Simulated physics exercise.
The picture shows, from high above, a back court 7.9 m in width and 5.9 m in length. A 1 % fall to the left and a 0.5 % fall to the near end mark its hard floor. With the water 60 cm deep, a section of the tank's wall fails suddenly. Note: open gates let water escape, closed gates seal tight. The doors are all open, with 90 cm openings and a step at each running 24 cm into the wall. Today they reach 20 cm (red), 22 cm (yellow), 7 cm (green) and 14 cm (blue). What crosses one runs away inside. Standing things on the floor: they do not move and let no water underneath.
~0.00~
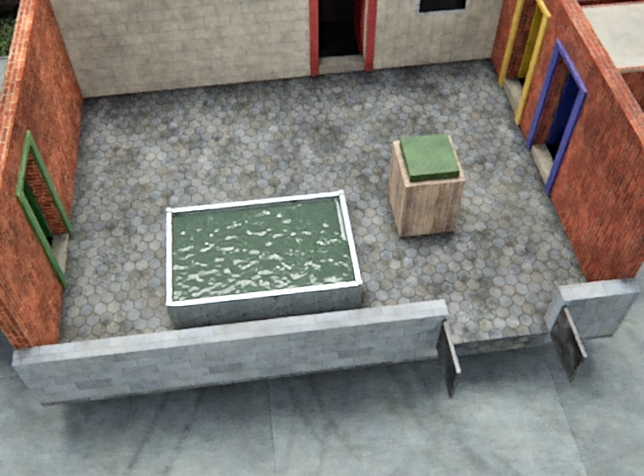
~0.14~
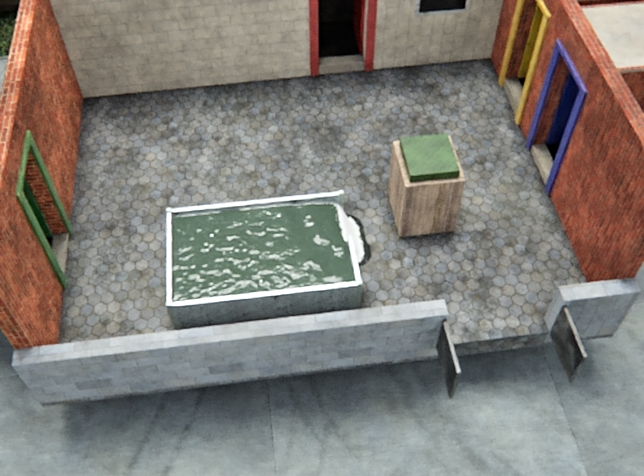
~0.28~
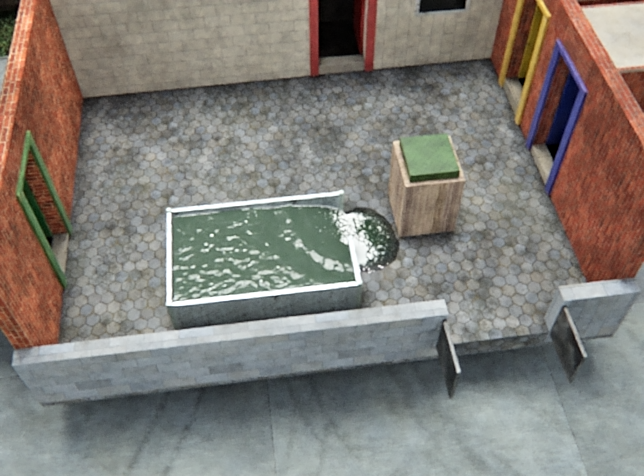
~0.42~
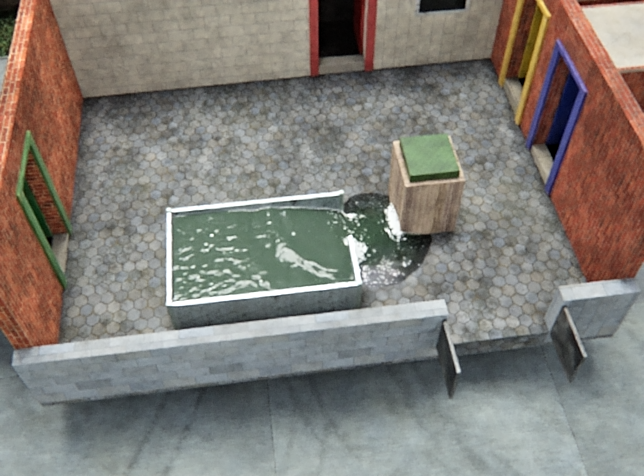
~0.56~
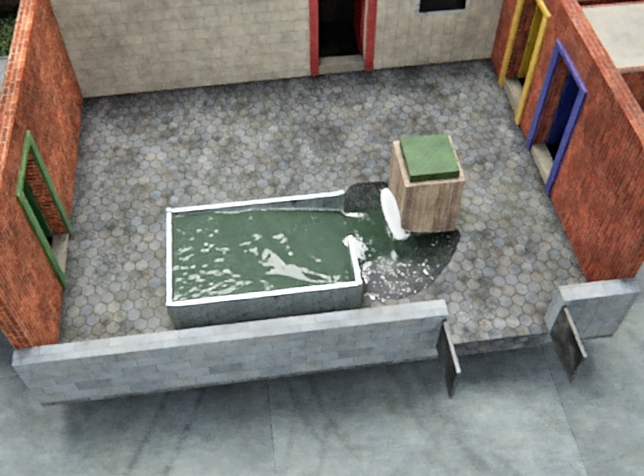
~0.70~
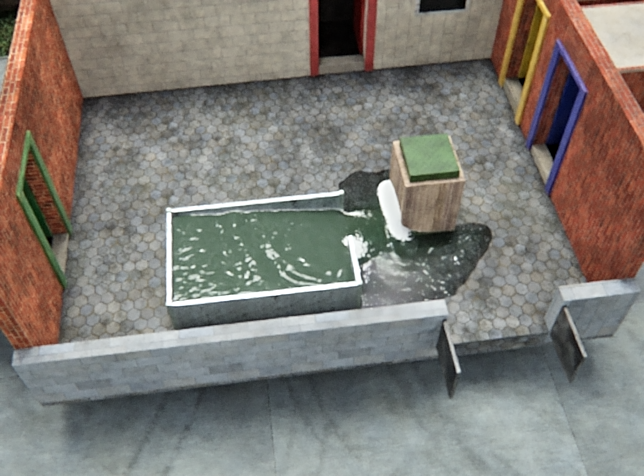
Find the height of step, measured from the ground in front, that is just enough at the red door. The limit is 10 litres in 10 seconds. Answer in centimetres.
Roughly 9 cm is just enough.
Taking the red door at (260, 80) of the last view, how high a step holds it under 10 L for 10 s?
Roughly 6.0 cm.
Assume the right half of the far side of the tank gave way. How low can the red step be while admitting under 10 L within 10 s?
Estimate: Near 18 cm.
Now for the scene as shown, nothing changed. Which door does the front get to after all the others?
It's the green door.
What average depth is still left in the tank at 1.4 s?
Near 48 cm, averaged.
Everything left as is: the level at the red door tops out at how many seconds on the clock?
Some 3.2 s, more or less.
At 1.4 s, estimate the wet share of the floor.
Near 20 per cent is wet.
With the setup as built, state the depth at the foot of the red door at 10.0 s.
Roughly 5.0 cm deep.
After 1.4 s water covers 20 % of the floor, deepest (42 cm) near (385, 228); it has not reached the red door.
After 3.0 s water covers 40 % of the floor, deepest (32 cm) near (385, 228); 12 cm at the red door, 0 litres in over its 20 cm step.
After 10.0 s water covers 85 % of the floor, deepest (12 cm) near (385, 228); 5 cm at the red door, 0 litres in over its 20 cm step.
At the red door as built, the water arrived by 2.1 s and peaked near 12 cm at 3.2 s.
With a step of 7 cm, 30 litres would have come in within the 10 s; with 11.5 cm, 1 litre. So under 10 litres takes about 9 cm.
